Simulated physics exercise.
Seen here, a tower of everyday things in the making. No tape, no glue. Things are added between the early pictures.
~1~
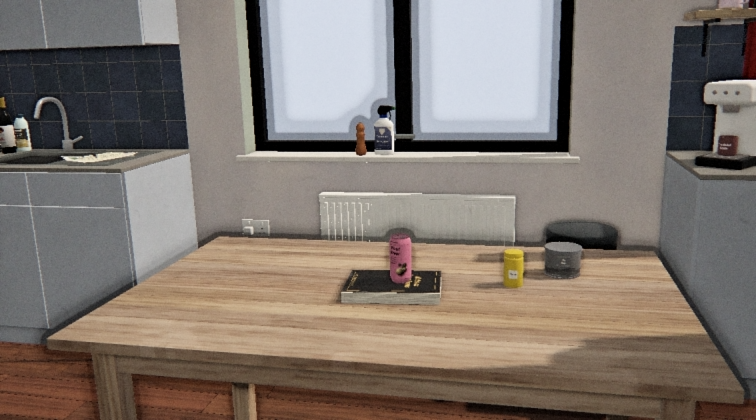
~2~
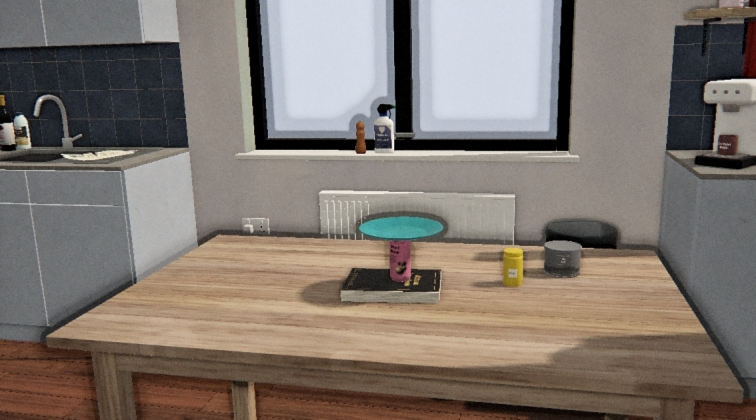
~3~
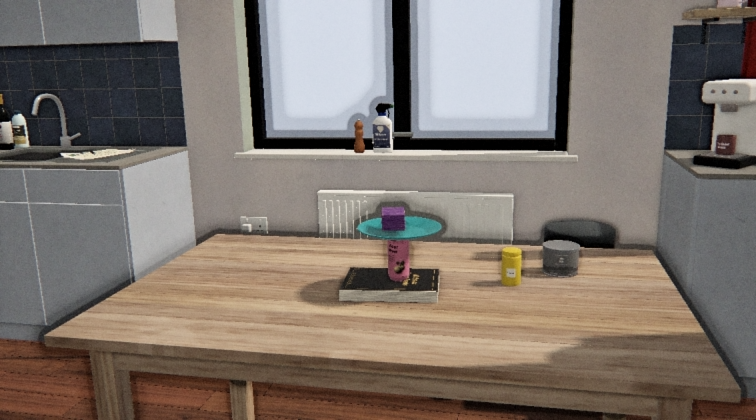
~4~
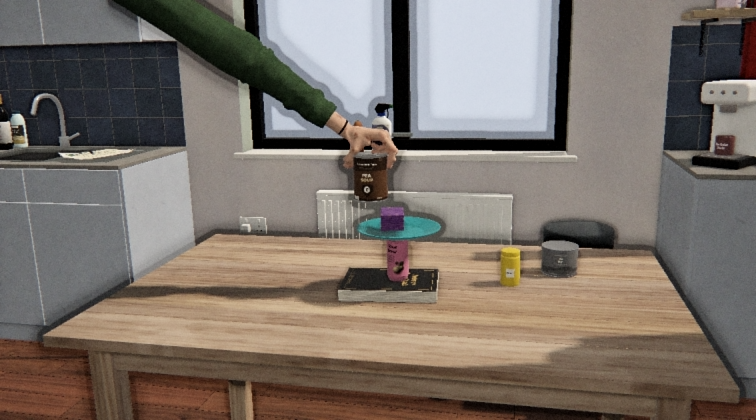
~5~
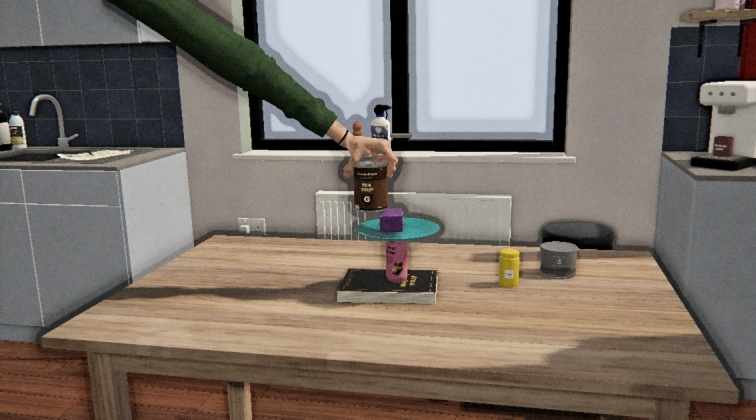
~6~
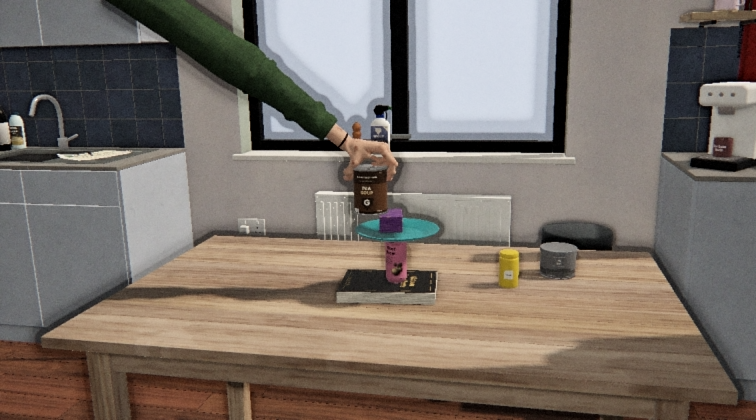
In a kitchen with grey cabinets and a bright window above a white radiator, a wooden table is seen from the front and slightly above. A pink can stands on a dark book near the middle, with a yellow container and a grey tub to its right. A teal disc and then a purple block appear on top, and a green-sleeved arm from the upper left lowers a brown tin onto the stack's left side, its hand staying on it.
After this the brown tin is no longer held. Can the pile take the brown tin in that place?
It gives way.
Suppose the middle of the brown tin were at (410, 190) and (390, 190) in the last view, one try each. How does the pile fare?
In the first case it comes apart; in the second case it keeps its balance.
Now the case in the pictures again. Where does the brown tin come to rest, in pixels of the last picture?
At about (251, 280).
Then, 0.40 s on from there, brown tin now fallen; purple block turned 30° from how it was put; turquoise plate turned 30° from how it was put.
Then, 0.70 s on from there, turquoise plate and purple block now fallen; pink can turned 8° from how it was put.
Then, 0.80 s on from there, things are still on the move.
In the end, fallen, turquoise plate, purple block and brown tin; the other 4 unmoved. At the end, from the last picture's camera, brown tin near (251, 280). The pile loses its balance.
